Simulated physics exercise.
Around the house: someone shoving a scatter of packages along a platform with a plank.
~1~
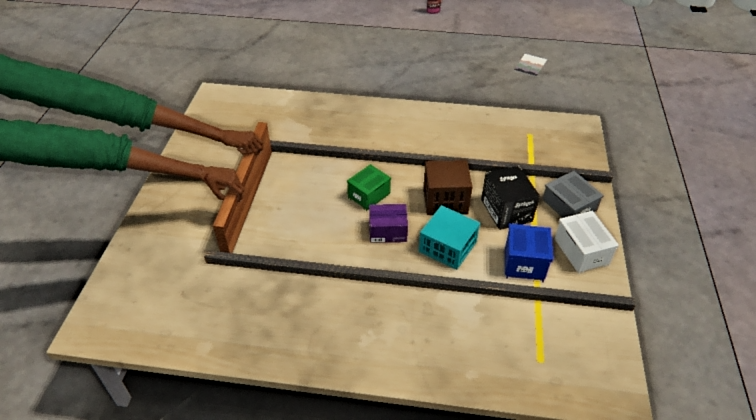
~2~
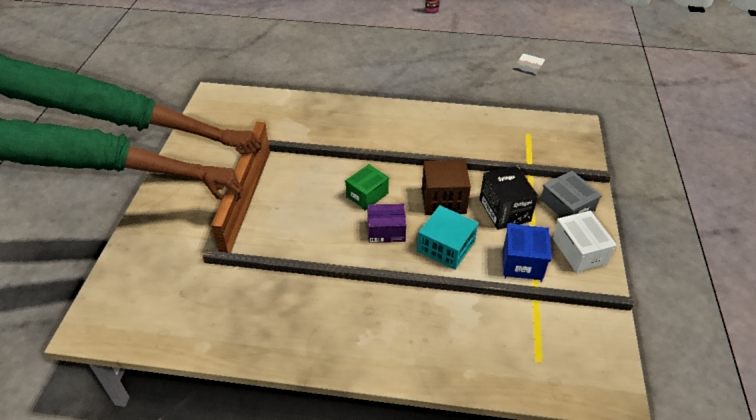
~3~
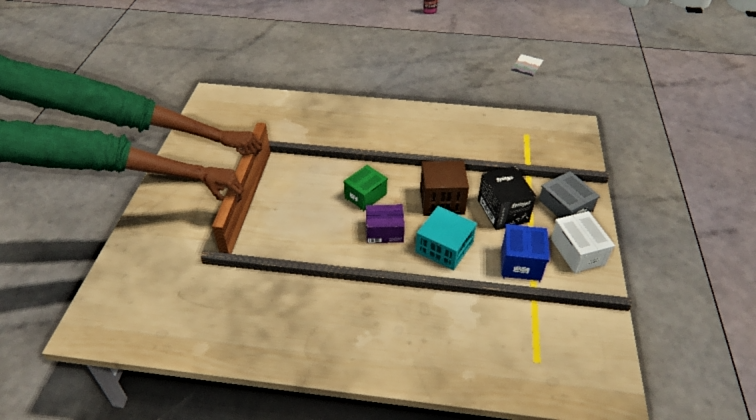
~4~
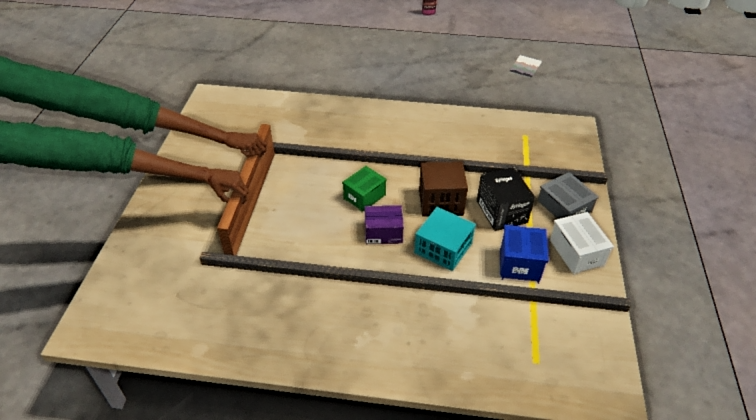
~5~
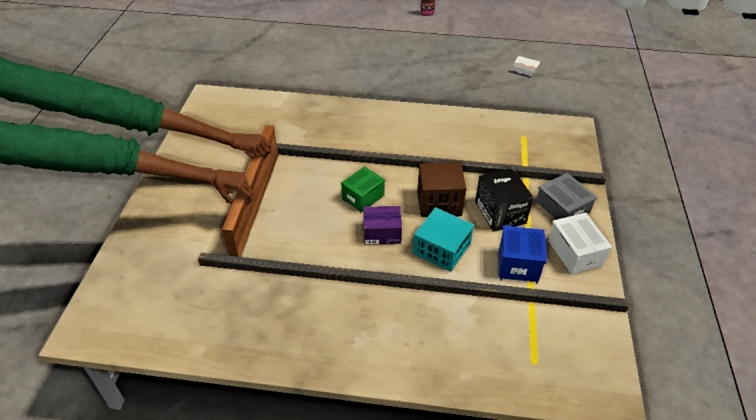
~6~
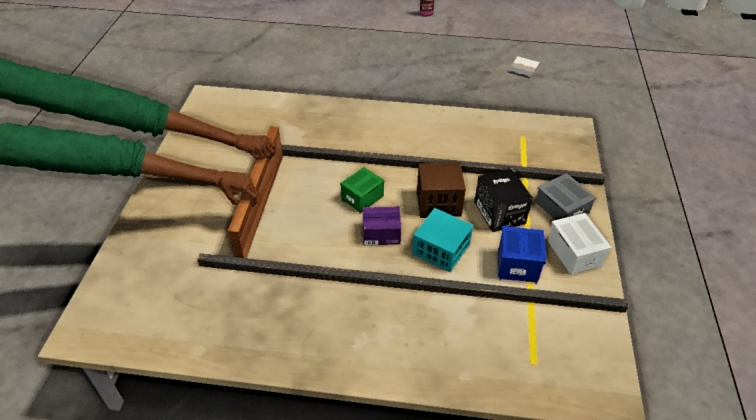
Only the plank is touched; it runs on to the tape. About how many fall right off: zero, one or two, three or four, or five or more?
The number that fall off is three or four.
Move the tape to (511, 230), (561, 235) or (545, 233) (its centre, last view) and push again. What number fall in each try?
Try by try, 2, 6 and 4.
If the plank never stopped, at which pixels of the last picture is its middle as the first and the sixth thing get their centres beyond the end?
Its middle is around (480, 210) and later (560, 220).
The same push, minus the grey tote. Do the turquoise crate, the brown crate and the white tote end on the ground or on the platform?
The turquoise crate remains up; the brown crate is kept; the white tote comes down.
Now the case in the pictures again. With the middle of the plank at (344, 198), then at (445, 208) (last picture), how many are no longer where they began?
At the one place 1, at the other 8.
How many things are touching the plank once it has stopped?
That makes 2.
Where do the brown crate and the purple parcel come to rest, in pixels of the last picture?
About (582, 205), and the other about (549, 245).
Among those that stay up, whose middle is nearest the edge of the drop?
The turquoise crate ends nearest.
A little later, none off yet; white tote at rest near (578, 244); grey tote at rest near (565, 200); blue tote at rest near (521, 255).
Next, none off yet; white tote at rest near (578, 244); grey tote shifted a little near (569, 199); blue tote shifted a little near (538, 256).
When it is over, the number that fall off is three or four; down, black box, blue tote, grey tote and white tote.
